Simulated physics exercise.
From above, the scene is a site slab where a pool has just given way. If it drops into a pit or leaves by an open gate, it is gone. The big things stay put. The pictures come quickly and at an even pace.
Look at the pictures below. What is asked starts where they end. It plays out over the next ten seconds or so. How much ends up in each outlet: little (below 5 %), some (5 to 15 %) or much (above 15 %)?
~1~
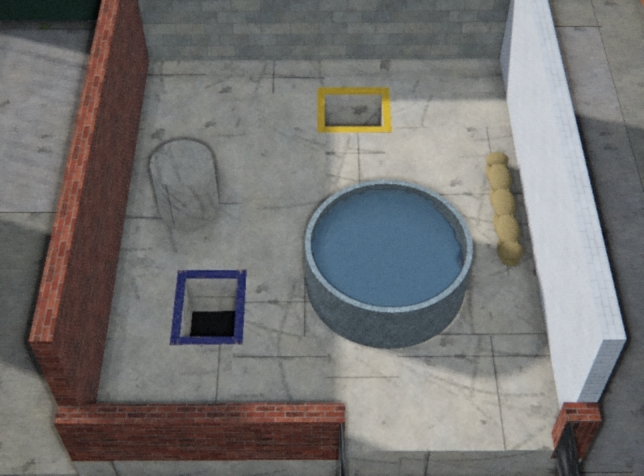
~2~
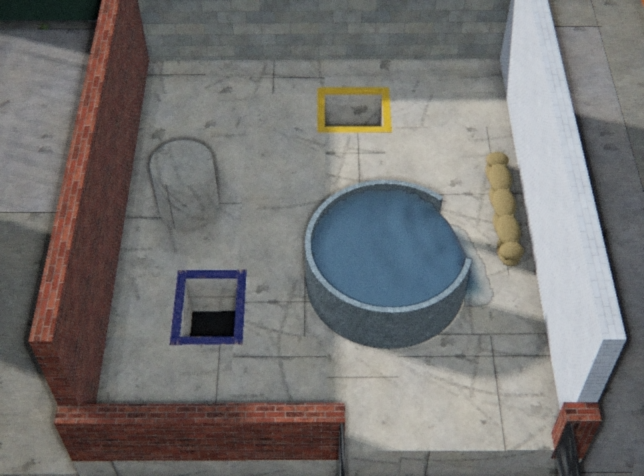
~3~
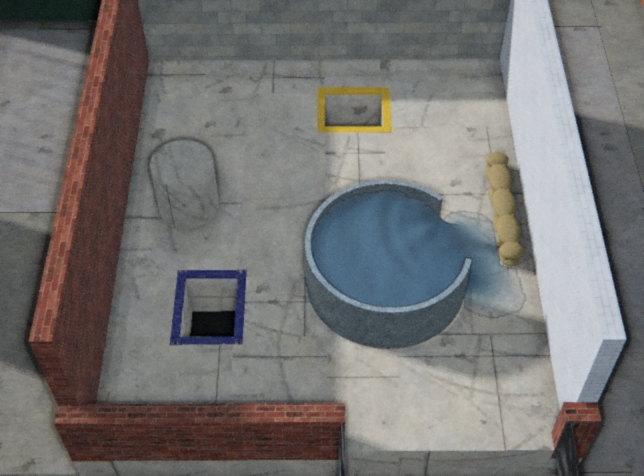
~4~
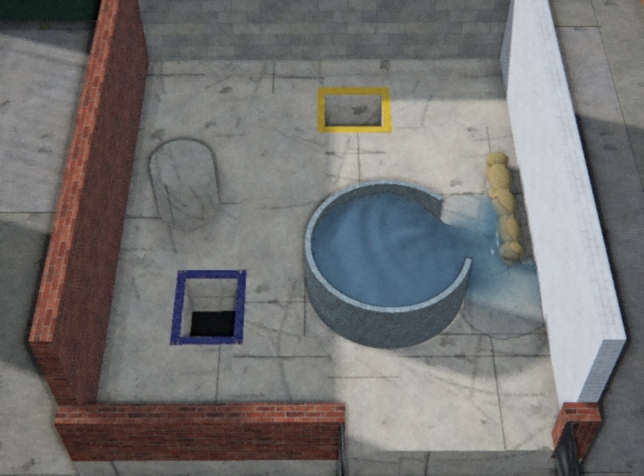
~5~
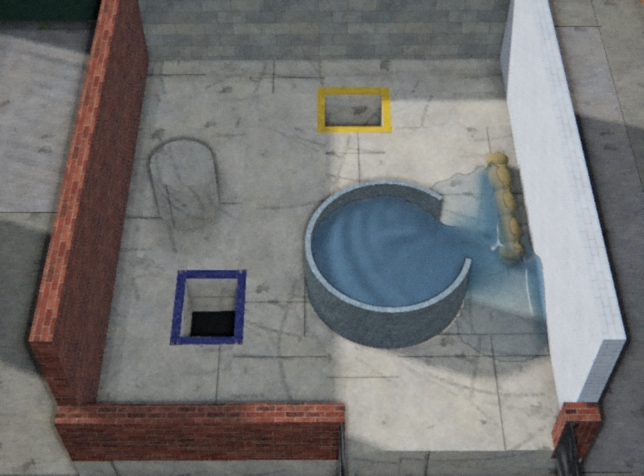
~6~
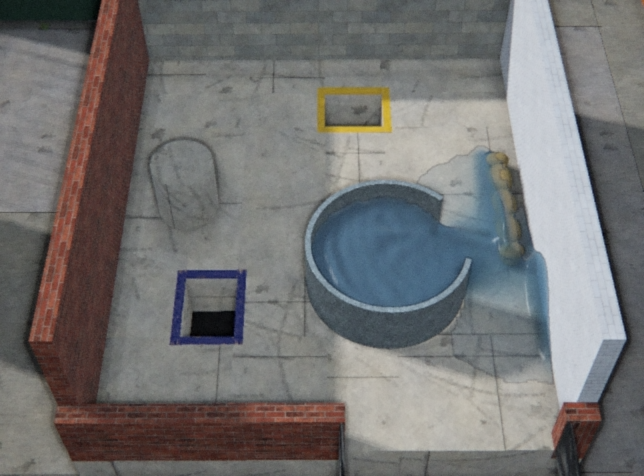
Outlet by outlet: Gate - much, blue pit - little, yellow pit - much.
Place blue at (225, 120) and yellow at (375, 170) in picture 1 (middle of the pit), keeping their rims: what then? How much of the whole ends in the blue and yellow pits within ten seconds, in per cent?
The blue pit ends up with 14 per cent, the yellow pit with 6 per cent.
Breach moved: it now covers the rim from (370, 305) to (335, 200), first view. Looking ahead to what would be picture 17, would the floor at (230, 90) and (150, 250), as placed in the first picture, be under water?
Taking them in order, I'd say swamped and then swamped.
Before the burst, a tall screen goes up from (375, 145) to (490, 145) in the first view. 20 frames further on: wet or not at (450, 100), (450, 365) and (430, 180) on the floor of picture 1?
Going one after another, I'd say reached by the flood, then reached by the flood, then reached by the flood.
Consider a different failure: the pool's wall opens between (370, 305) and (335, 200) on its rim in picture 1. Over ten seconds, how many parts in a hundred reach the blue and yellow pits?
The blue pit gets 50 per cent and the yellow pit 6 per cent.
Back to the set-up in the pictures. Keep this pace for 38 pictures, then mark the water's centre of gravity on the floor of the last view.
Near (374, 198).
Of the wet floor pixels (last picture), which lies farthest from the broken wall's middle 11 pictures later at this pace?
Somewhere near (305, 66).
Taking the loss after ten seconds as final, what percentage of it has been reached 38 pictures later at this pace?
Near 75 in a hundred, I reckon.
A moment on, water covers 25 % of the floor; the gate 0 %, the blue pit 0 %, the yellow pit 0 %.
Next, water covers 35 % of the floor; the gate 6 %, the blue pit 0 %, the yellow pit 1 %.
Then, water covers 45 % of the floor; the gate 16 %, the blue pit 0 %, the yellow pit 5 %.
Later, water covers 55 % of the floor; the gate 28 %, the blue pit 0 %, the yellow pit 13 %.
In the end, water covers 70 % of the floor; the gate 35 %, the blue pit 1 %, the yellow pit 20 %.
